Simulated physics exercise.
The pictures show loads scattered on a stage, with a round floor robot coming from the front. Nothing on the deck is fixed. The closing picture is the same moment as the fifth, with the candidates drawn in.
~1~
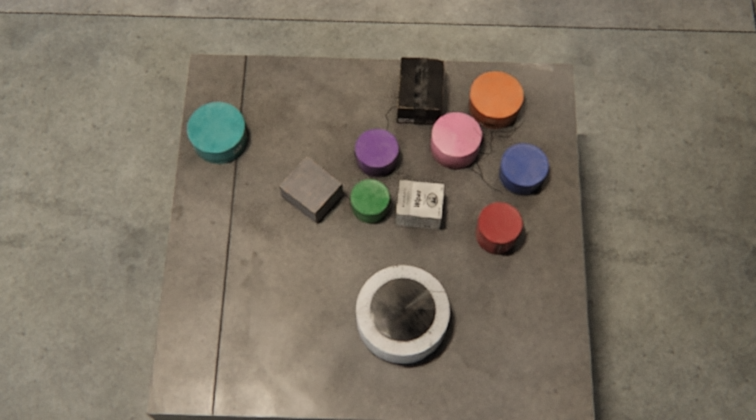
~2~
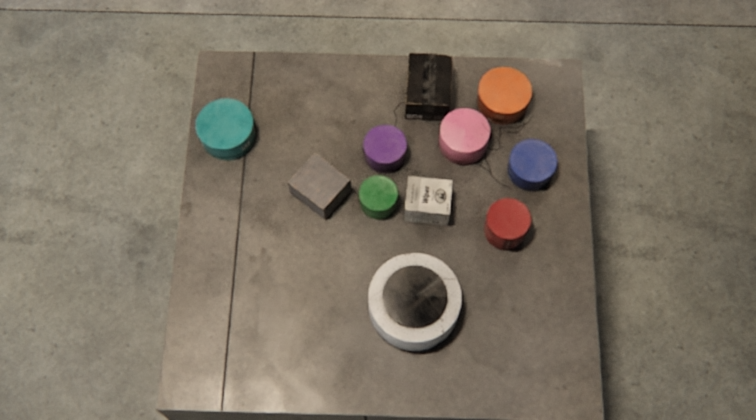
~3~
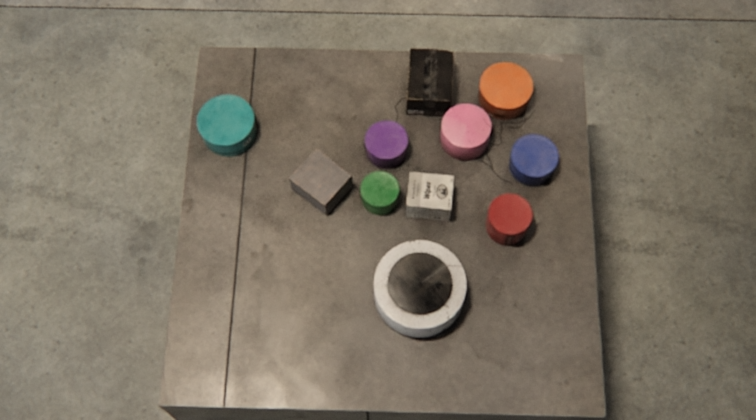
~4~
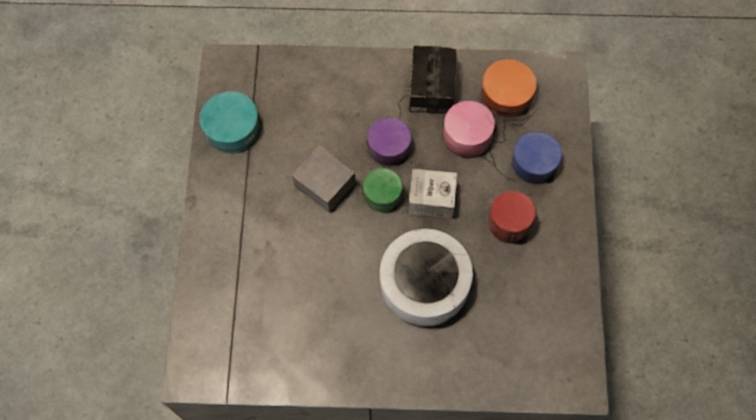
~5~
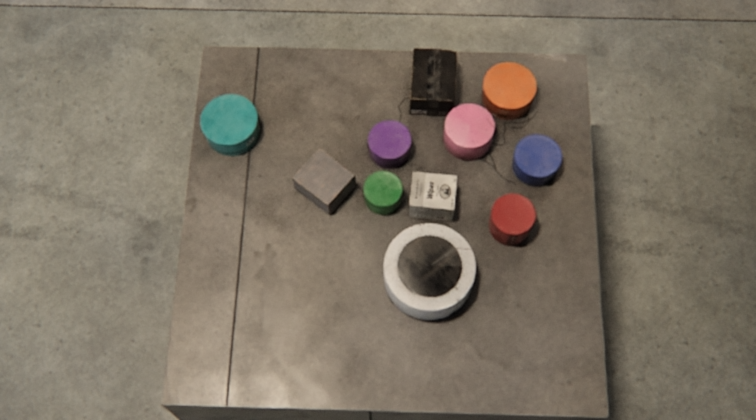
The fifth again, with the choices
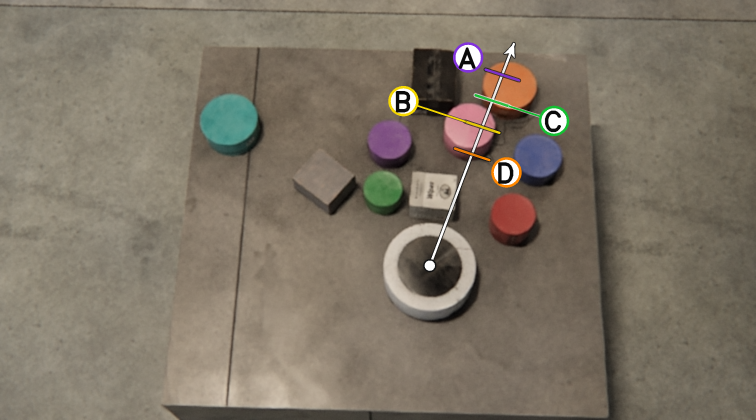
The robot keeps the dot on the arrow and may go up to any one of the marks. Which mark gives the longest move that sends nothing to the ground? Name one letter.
Stop at C.
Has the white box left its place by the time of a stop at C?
Yes.
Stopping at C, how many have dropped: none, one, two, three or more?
In all, none.
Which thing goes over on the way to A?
It is the pink canister.
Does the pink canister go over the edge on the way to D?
No.
On the copy, A at (502, 75); B at (482, 127); C at (492, 101); D at (472, 154); the arrow from (430, 266) to (514, 44); the white dot at (430, 266).
On C. First, robot (452, 210); red pail (518, 217); purple pail (386, 142).
Then, robot (475, 150); black box (428, 68); orange pail (525, 73).
Finally, robot (490, 110); pink canister (488, 53); orange pail (538, 59); nothing has fallen.
By contrast, A drops the pink canister; B is safe but short; D is safe but short.
